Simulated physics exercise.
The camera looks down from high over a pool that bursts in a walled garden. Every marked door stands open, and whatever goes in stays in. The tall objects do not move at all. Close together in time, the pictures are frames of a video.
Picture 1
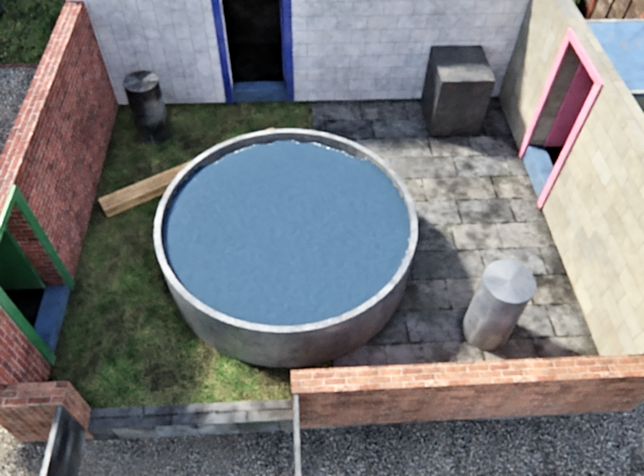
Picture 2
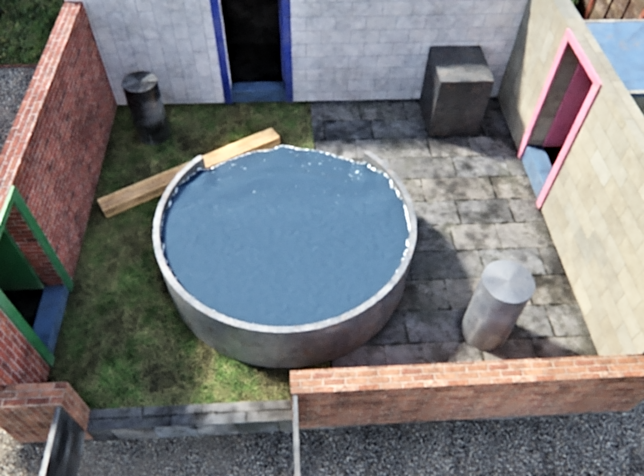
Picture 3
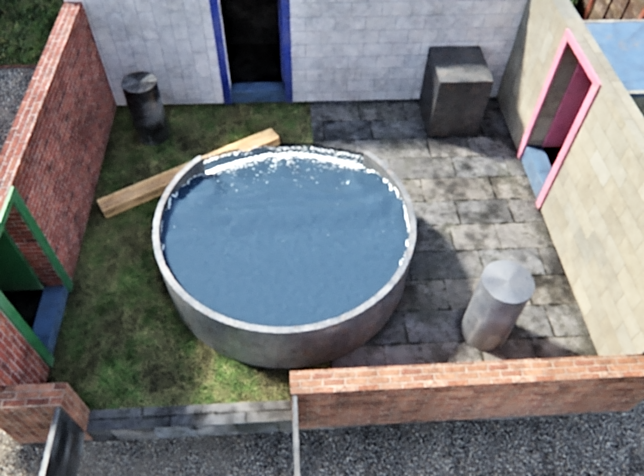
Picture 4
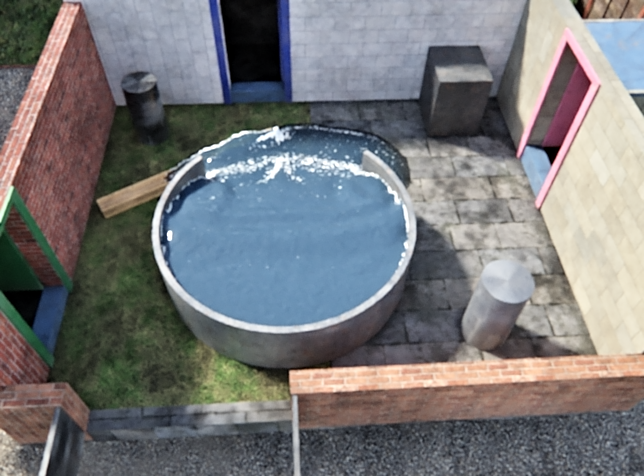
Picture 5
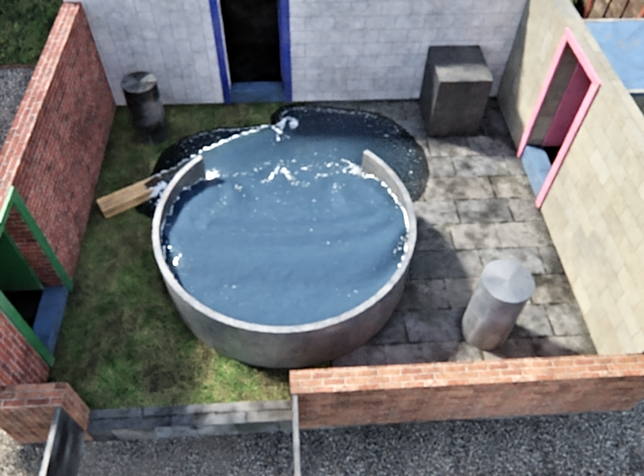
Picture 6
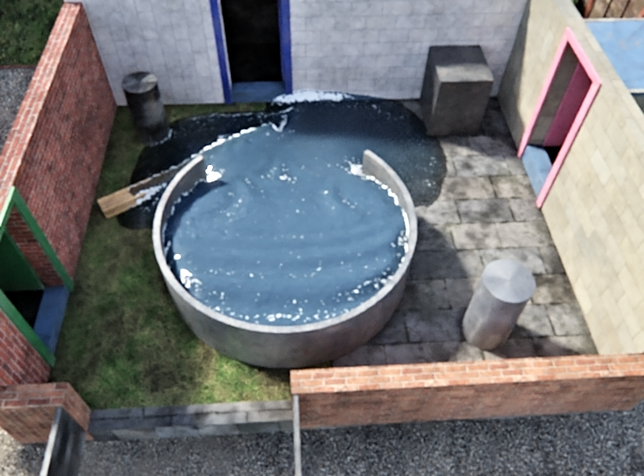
In a walled garden seen from above, a round tank of still water broke open on its far side, and water poured out, spreading over the grass and paving toward the back wall and blue-framed doorway.
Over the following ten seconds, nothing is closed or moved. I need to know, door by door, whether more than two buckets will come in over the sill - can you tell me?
The green door does not surpass two buckets, the blue door surpasses two buckets, the pink door does not surpass two buckets.
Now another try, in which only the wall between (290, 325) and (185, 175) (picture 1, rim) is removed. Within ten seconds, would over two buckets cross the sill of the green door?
So the green door ends up above after ten seconds.
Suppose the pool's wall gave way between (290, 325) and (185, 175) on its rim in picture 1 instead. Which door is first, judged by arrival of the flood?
Lab note - earliest arrival at the green-painted one.
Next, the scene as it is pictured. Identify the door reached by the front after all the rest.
Answer: The green door.
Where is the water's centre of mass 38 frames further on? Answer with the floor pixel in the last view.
I'd say around (309, 220).
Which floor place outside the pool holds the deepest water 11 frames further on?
Check roughly (410, 104).
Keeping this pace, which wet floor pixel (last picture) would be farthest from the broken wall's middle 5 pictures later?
The wet edge reaches furthest near (494, 102).
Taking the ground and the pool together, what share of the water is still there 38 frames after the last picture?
96 %.
A moment on, water covers 45 % of the floor; the green door not reached, the blue door under two buckets in, the pink door not reached.
Next, water covers 55 % of the floor; the green door not reached, the blue door over two buckets in, the pink door wet at the sill, nothing in.
Then, water covers 85 % of the floor; the green door wet at the sill, nothing in, the blue door far over two buckets in, the pink door wet at the sill, nothing in.
Later, water covers 95 % of the floor; the green door wet at the sill, nothing in, the blue door far over two buckets in, the pink door wet at the sill, nothing in.
In the end, water covers 95 % of the floor; the green door wet at the sill, nothing in, the blue door far over two buckets in, the pink door wet at the sill, nothing in.
